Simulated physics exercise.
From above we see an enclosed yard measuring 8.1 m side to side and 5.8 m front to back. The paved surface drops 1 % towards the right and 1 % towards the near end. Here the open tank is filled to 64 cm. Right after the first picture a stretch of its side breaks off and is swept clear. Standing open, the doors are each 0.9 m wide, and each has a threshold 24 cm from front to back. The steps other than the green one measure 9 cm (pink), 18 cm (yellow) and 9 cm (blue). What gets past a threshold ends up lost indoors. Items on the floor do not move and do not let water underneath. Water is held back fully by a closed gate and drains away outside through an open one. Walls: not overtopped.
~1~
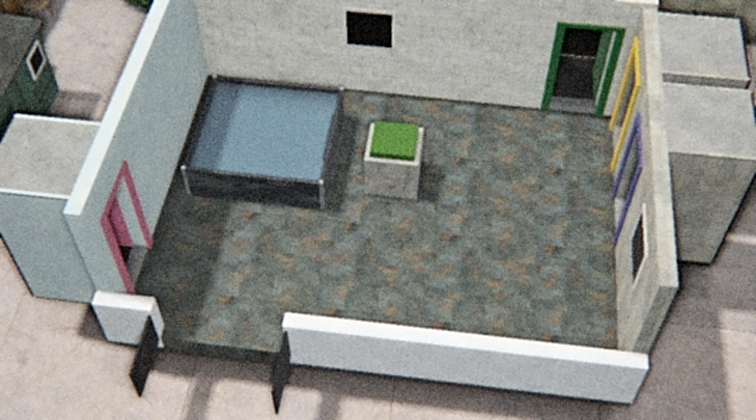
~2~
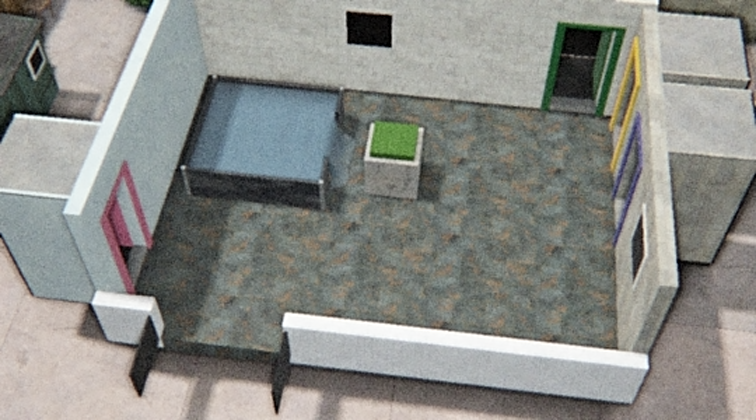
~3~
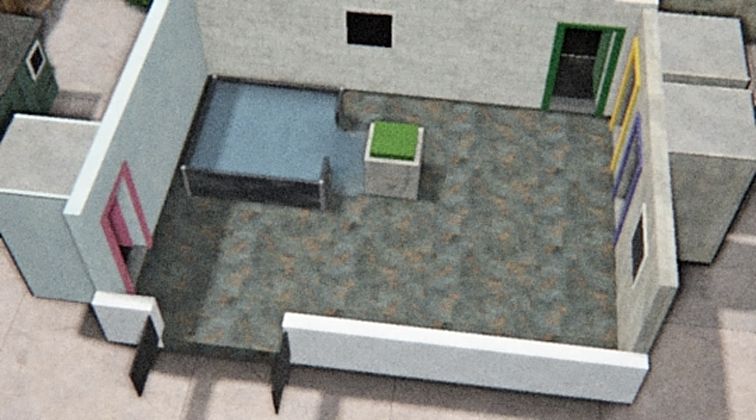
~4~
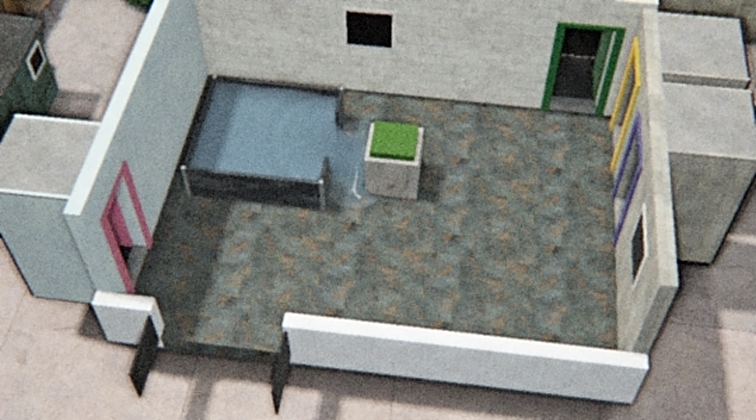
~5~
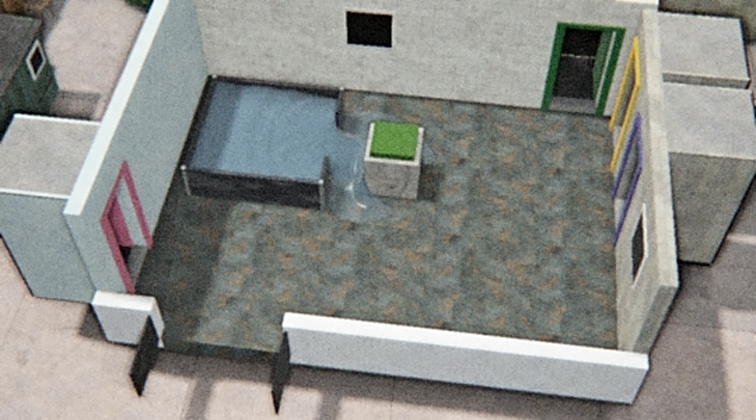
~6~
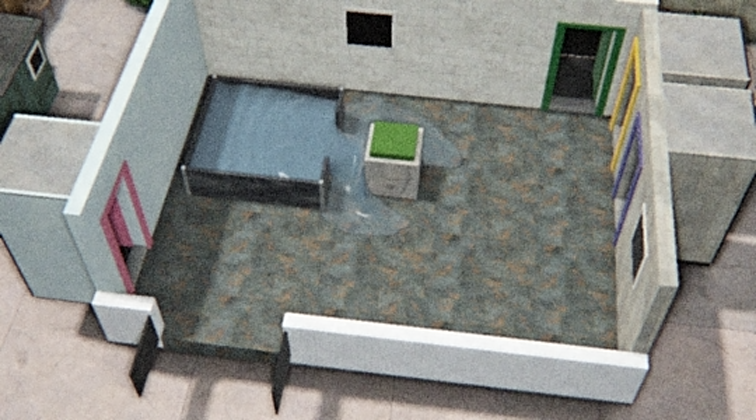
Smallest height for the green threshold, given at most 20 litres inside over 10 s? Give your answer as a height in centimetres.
About 12 cm.
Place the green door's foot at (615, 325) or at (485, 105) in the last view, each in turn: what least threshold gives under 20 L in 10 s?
13.5 and 9.0 cm.
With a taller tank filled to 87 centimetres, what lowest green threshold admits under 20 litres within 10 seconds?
17 cm.
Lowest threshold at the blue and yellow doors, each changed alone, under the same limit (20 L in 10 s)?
About 6.5 cm at blue and about 22 cm at yellow.
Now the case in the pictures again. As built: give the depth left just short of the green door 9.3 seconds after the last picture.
Lab note: Depth approx. 8.5 cm.
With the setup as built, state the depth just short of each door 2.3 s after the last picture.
Centimetres: Pink = 0, yellow = 27, green = 7, blue = 0.
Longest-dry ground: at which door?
The pink one comes last.
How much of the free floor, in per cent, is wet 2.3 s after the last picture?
Roughly 60 percent of the floor is wet.
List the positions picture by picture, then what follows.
The open tank at (266, 130) is whole and still, 64 cm deep; the green door at (580, 74) is dry, in the first picture.
The gap is at (331, 151), the front 0.3 m out at (343, 184); the back of the open tank holds 64 cm, in the second picture.
Water pours out at (331, 153) and has run 0.8 m, to a hidden place; about 12 cm deep outside, 64 cm at the back, in the third picture.
The gap is at (331, 153), the front 1.3 m out at a hidden place; the back of the open tank holds 64 cm, in the fourth picture.
The front is at (431, 158), 1.8 m from the gap at (331, 153); 2.4 m2 of floor is wet, 64 cm left at the back, in the fifth picture.
Water pours out at (331, 153) and has run 2.3 m, to (456, 163); about 4 cm deep outside, 60 cm at the back; 2.6 m in a straight line remain to the green door at (580, 74), in the sixth picture.
Then, 0.7 s after the last picture water covers 25 % of the floor, deepest (54 cm) near (362, 168); it has not reached the green door.
Then, 2.3 s after the last picture water covers 60 % of the floor, deepest (34 cm) near (362, 168); 7 cm at the green door, 0 litres in over its 14 cm threshold.
Then, 9.3 s after the last picture water covers 90 % of the floor, deepest (16 cm) near (608, 379); 9 cm at the green door, 10 litres in over its 14 cm threshold.
At the green door as built, the water peaked near 13 cm, 5.5 s after the last picture.
With a threshold of 11 cm, 26 litres would have come in within the 10 s; with 13 cm, 14 litres. So under 20 litres takes about 12 cm.
